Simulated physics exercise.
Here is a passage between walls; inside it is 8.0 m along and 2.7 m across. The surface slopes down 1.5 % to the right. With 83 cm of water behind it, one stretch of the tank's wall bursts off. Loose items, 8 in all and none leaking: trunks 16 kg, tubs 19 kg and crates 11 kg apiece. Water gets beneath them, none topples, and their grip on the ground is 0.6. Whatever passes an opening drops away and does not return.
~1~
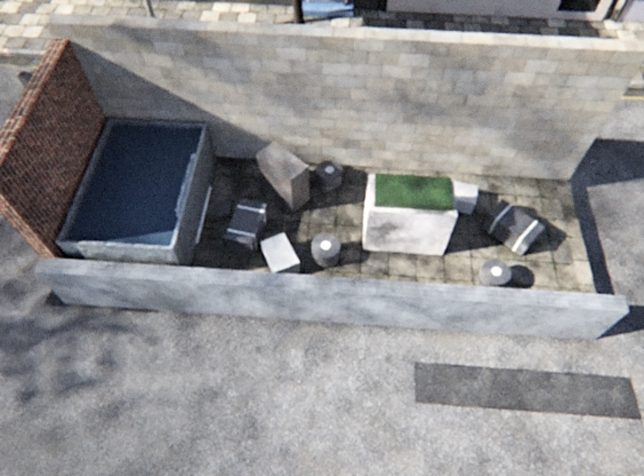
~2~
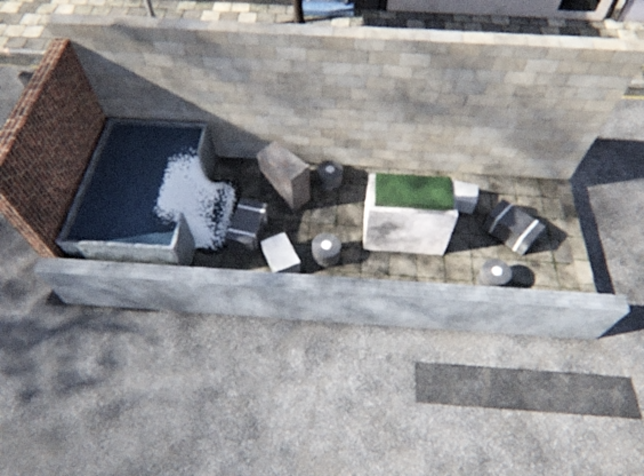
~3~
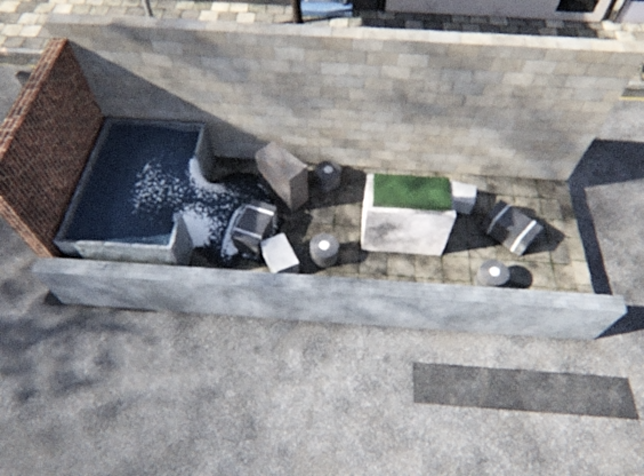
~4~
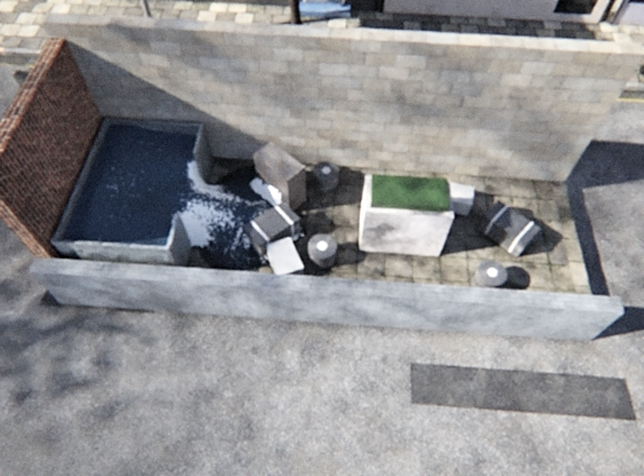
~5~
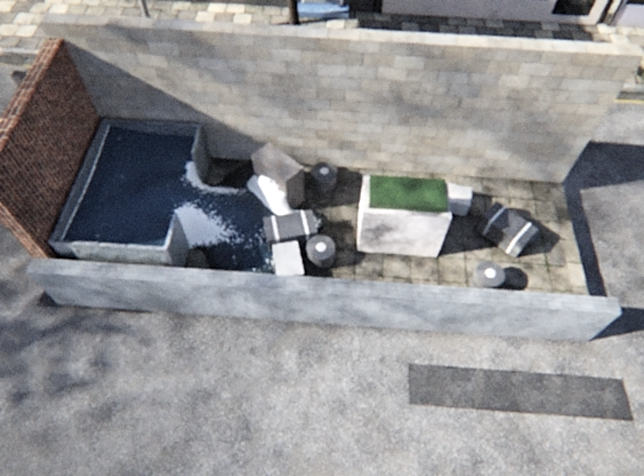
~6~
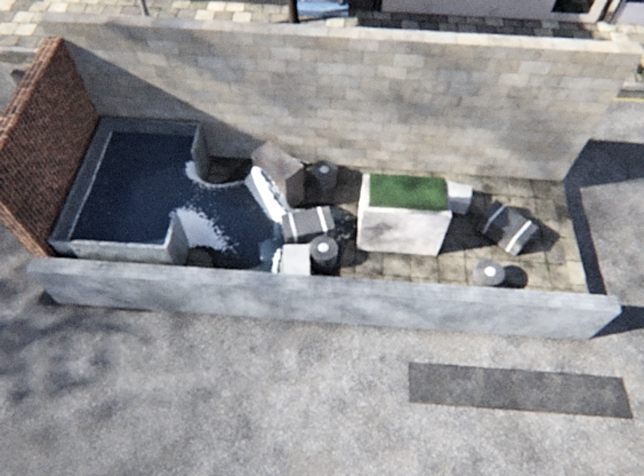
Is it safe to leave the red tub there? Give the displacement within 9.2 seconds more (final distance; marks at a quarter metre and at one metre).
Red tub holds its place.
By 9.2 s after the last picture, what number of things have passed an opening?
6 of them.
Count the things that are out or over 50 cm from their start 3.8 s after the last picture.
7 of them.
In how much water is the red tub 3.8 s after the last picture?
Roughly 4 cm.
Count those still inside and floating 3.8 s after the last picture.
1 of them.
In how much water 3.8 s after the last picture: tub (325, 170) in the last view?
About 11 cm.
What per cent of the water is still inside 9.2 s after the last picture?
Some 40 per cent remains.
Then, 1.2 s after the last picture the red tub is near (413, 193), 0.0 m from its start, aground; 0 of 8 are out; 3 afloat.
Then, 3.8 s after the last picture the red tub is near (413, 193), 0.0 m from its start, aground; 5 of 8 are out; 1 afloat.
Then, 6.2 s after the last picture the red tub is near (413, 193), 0.0 m from its start, aground; 6 of 8 are out; 0 afloat.
Then, 9.2 s after the last picture the red tub is near (413, 193), 0.0 m from its start, aground; 6 of 8 are out; 0 afloat.
